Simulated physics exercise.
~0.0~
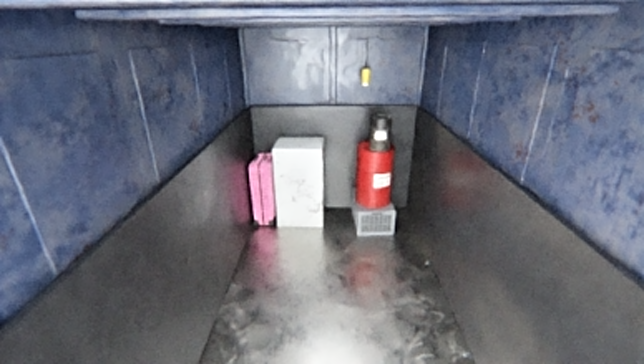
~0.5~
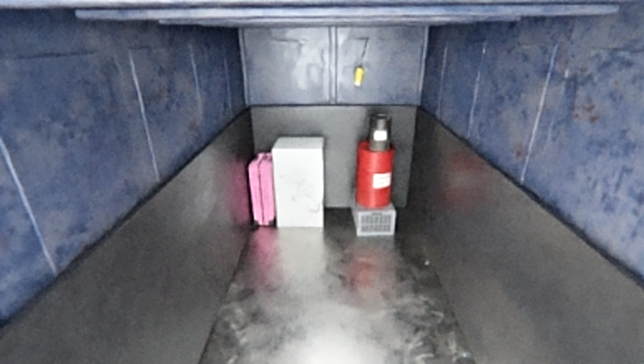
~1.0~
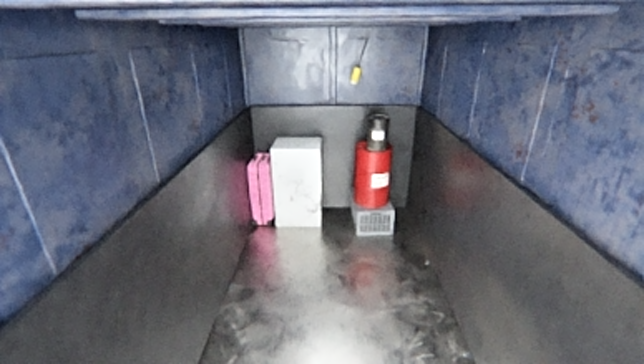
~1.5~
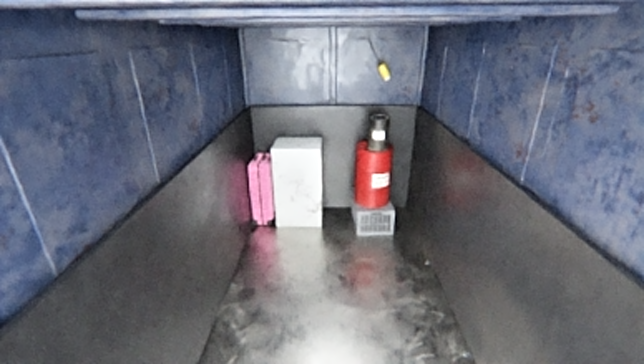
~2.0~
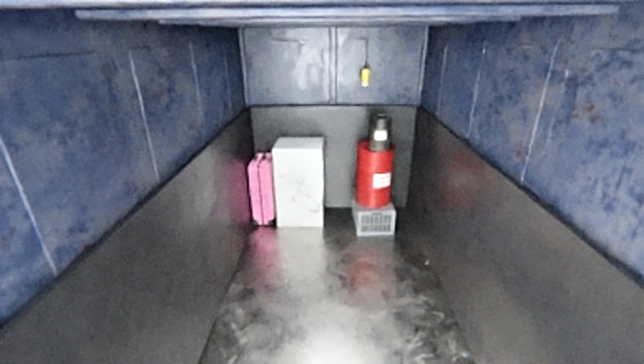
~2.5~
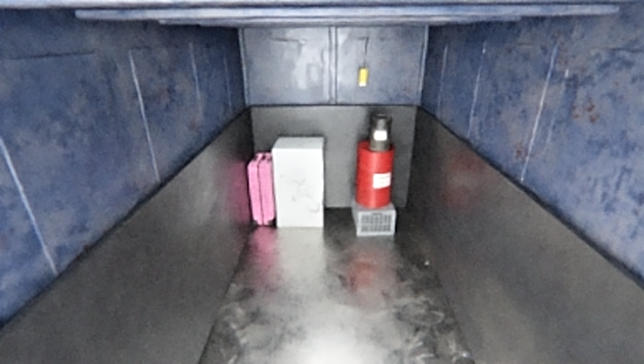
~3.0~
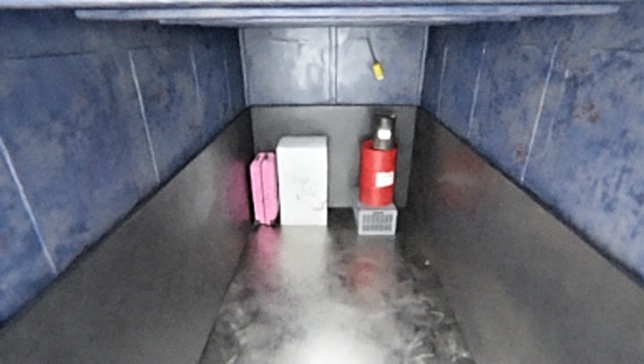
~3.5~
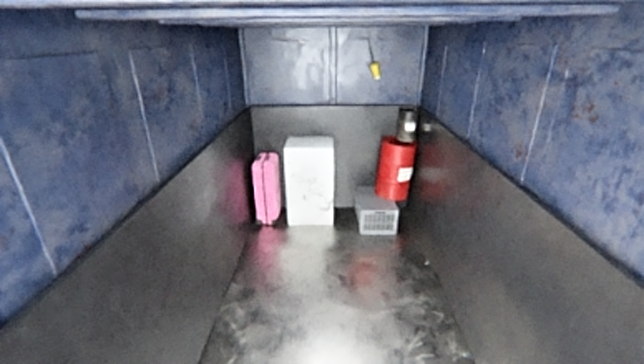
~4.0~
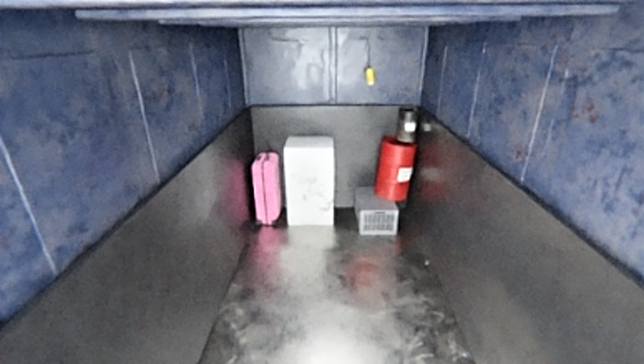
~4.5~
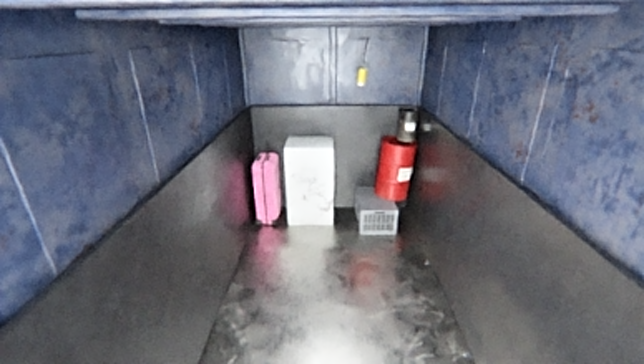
In the load bay of a van with blue upper walls and dark lower panels, a pink case and a white appliance stand by the far bulkhead, beside a grey chest with a red drum and a small black canister stacked on top. At first the load stays put while a yellow lamp swings on its cord. Then the stack starts to shift right, and the drum and canister slide together towards the right wall, as the white appliance edges slightly right. The drum and canister come to rest beside the wall, still upright, while the lamp keeps swinging.
